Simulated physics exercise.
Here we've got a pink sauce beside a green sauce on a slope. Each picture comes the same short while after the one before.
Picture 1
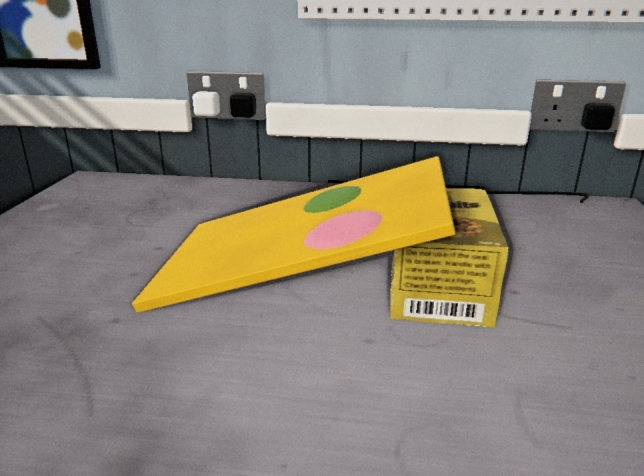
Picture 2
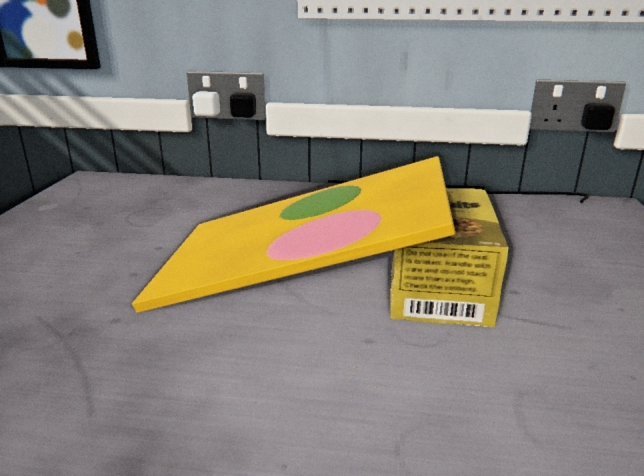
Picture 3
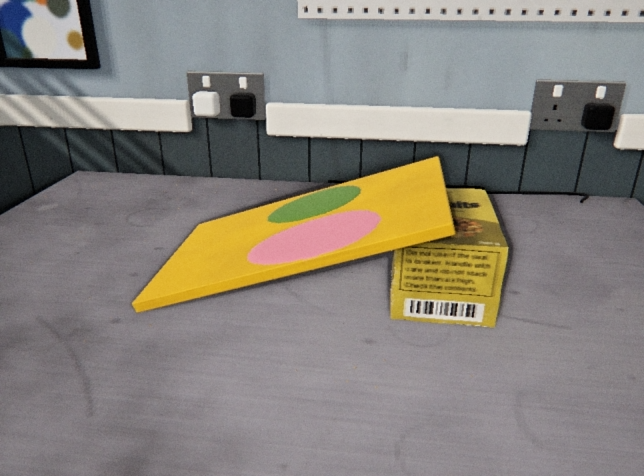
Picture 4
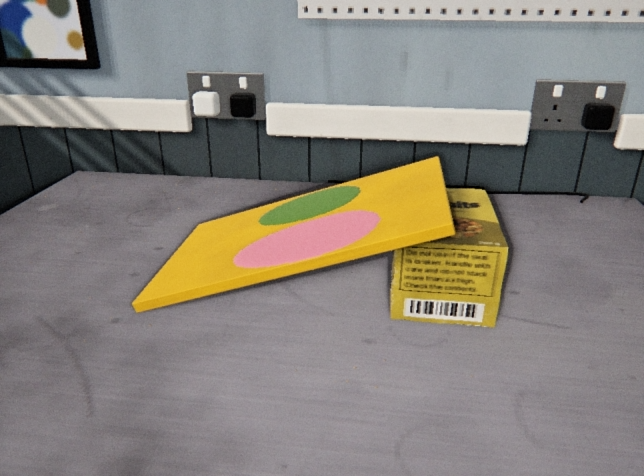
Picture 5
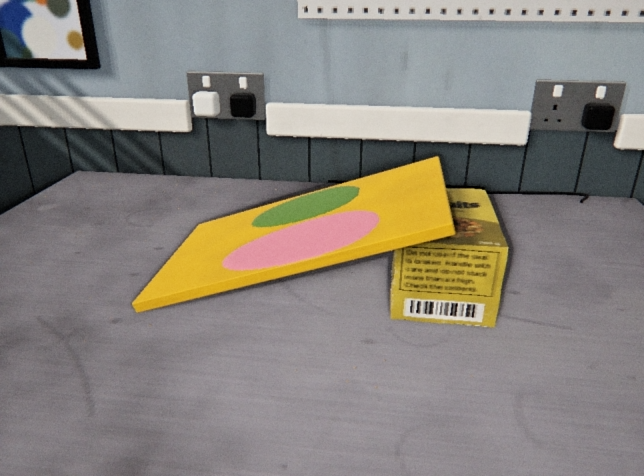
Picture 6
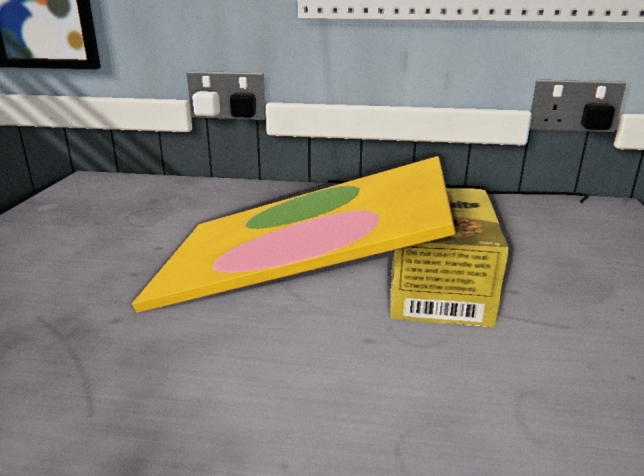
A pink patch of sauce and a green one behind it spread down a sloping yellow board propped on a box, stretching leftward quickly at first, then more slowly, the pink staying larger.
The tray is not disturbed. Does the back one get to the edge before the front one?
No.
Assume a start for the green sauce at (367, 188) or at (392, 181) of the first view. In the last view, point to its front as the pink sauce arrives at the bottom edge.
Starting from the first spot it gets to (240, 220), and from the second to (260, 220).
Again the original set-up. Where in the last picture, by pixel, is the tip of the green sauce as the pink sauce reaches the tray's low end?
You'd find the leading point around (208, 232).
Soon after, the pink sauce is close to the edge; the green sauce is three quarters of the way down.
Later, the pink sauce is close to the edge; the green sauce is close to the edge.
In the end, the pink sauce is at the low edge; the green sauce is close to the edge.
